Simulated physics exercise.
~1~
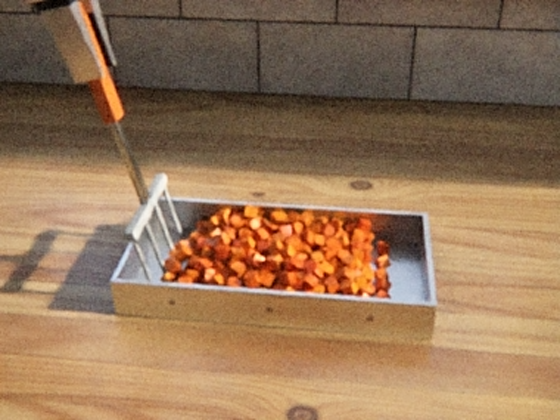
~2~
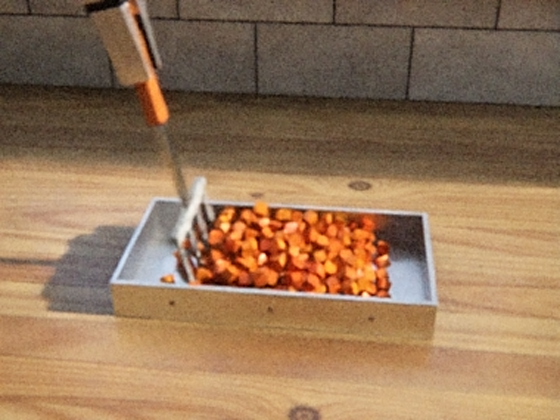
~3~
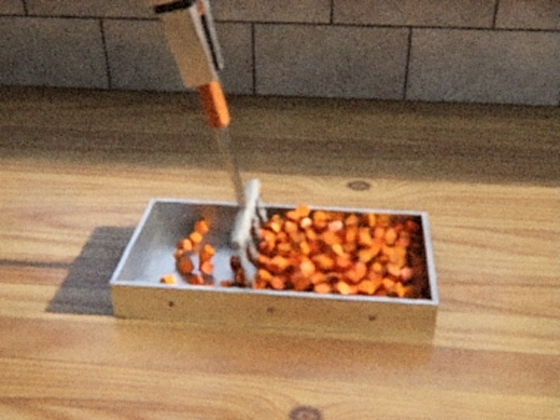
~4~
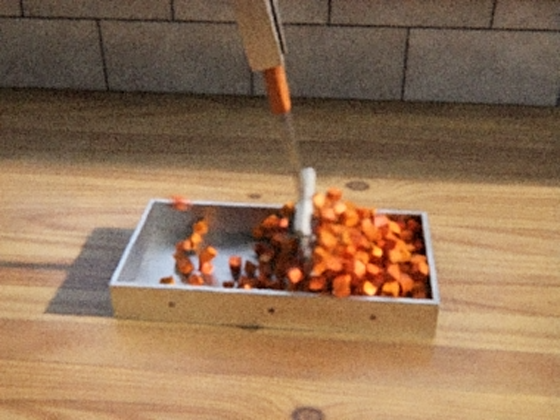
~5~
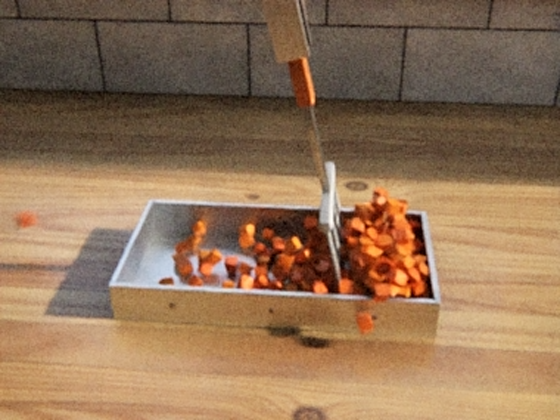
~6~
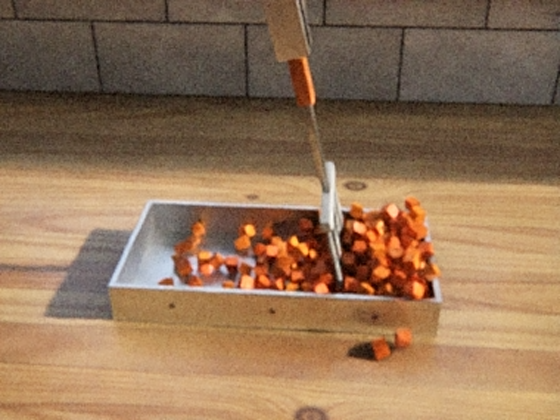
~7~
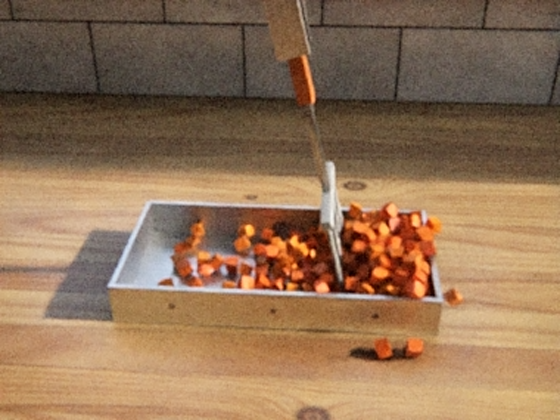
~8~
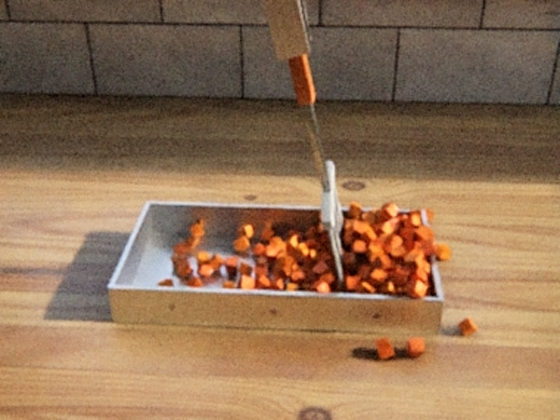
On a wooden table, a gripper's rake pushes orange cubes rightward, spilling a few beside the tray.
